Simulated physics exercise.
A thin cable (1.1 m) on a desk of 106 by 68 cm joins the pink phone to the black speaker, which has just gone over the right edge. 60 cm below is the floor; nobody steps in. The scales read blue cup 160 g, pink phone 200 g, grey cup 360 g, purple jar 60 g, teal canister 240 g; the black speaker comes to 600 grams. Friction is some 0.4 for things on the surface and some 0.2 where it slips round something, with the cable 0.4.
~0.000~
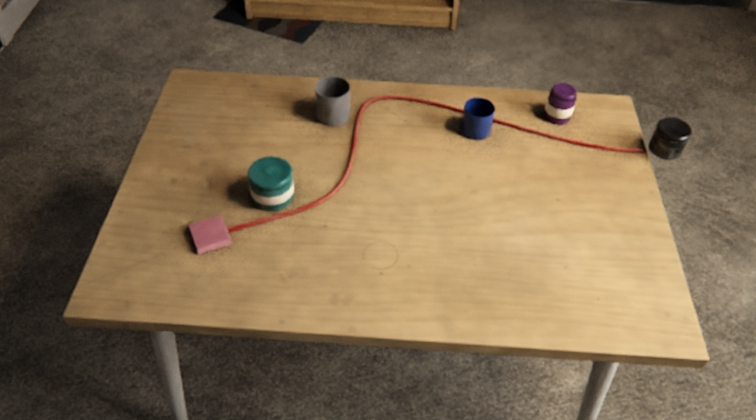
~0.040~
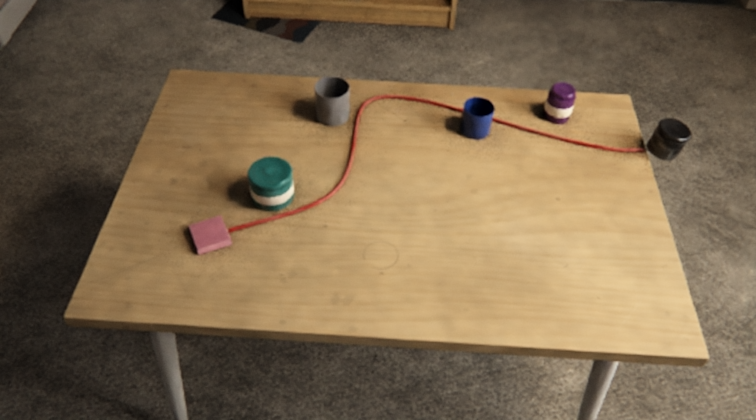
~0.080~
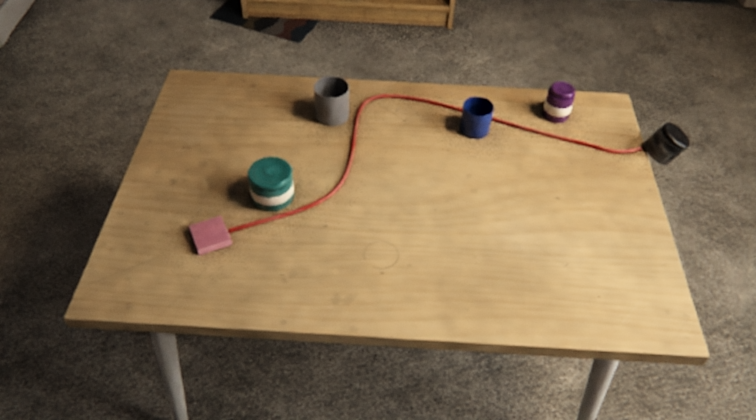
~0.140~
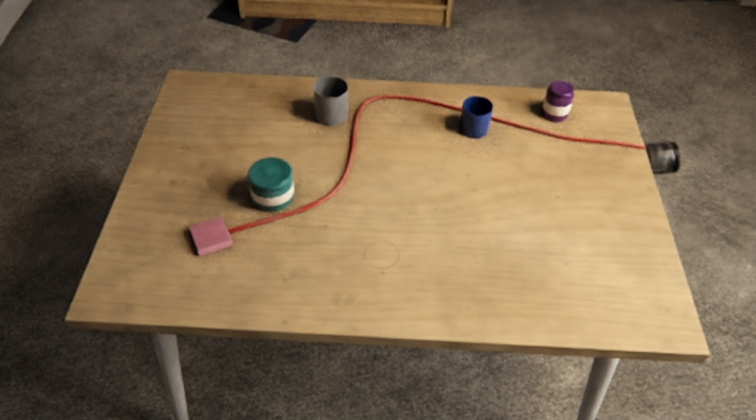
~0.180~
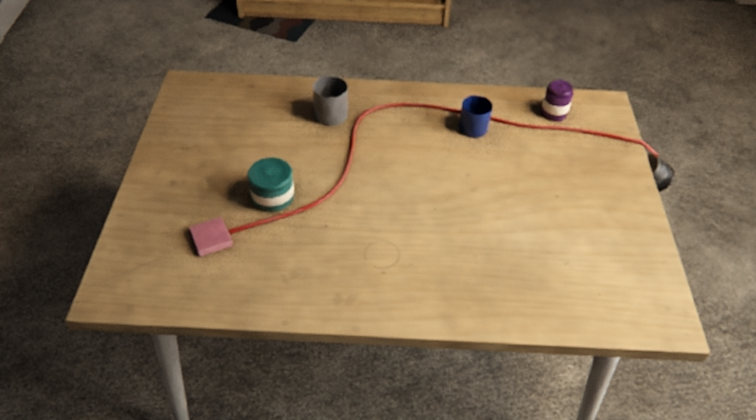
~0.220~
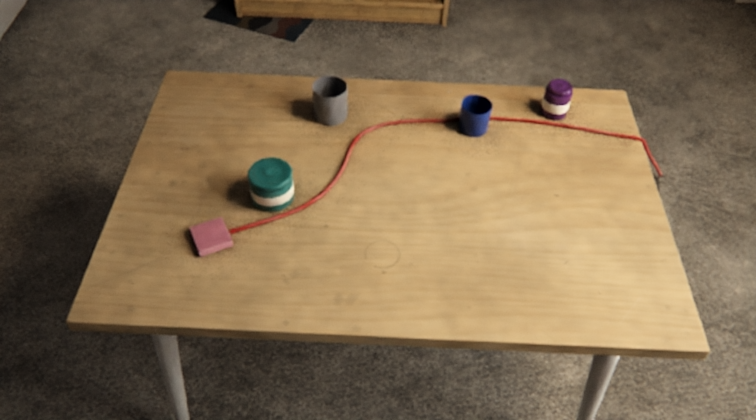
A small black speaker tips over the right edge of a light wooden desk, seen from above in a room with grey carpet. A red cable curves from a pink phone at left, past a teal canister, grey cup, blue cup and purple jar, to the speaker. The speaker drops out of sight below the edge, pulling the cable straighter, while the view stays almost still.
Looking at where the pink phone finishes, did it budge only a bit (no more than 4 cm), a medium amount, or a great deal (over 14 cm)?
It budged a great deal.
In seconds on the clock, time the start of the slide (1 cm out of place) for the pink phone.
Pink phone at about 0.28 s on the clock.
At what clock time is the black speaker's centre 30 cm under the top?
At 0.34 s.
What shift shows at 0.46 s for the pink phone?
I'd put the pink phone at some 15 cm.
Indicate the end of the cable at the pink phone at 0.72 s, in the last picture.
Around (436, 210).
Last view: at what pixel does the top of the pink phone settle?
Around (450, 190).
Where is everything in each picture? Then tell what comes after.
Pink phone (209, 232); cable runs through (592, 146) (391, 97) (353, 152), in the first picture.
Black speaker (674, 128); cable runs through (591, 145) (390, 96), in the second picture.
Black speaker (667, 144); cable runs through (589, 145) (389, 96), in the third picture.
Black speaker (661, 158); cable runs through (592, 141) (390, 97), in the fourth picture.
Black speaker (653, 173); cable runs through (611, 136) (406, 105), in the fifth picture.
Pink phone (210, 234); cable runs through (643, 141) (437, 121) (351, 148), in the sixth picture.
At 0.5 s, the cable's tail end at (309, 209); pink phone 16 cm off its start, blue cup 19 cm off its start, black speaker over the edge.
At 0.7 s, the cable's tail end at (436, 210); pink phone 41 cm off its start, blue cup 29 cm off its start, black speaker over the edge.
At 1.0 s, the cable's tail end at (452, 207); pink phone 46 cm off its start at (450, 190), blue cup 29 cm off its start at (552, 202), black speaker over the edge.
At 1.2 s, the cable's tail end at (452, 207); pink phone 46 cm off its start, blue cup 29 cm off its start, black speaker over the edge.
At 2.4 s, the cable's tail end at (452, 207); pink phone 46 cm off its start at (450, 190), blue cup 29 cm off its start at (552, 202), black speaker over the edge, teal canister 3 cm off its start at (278, 163).
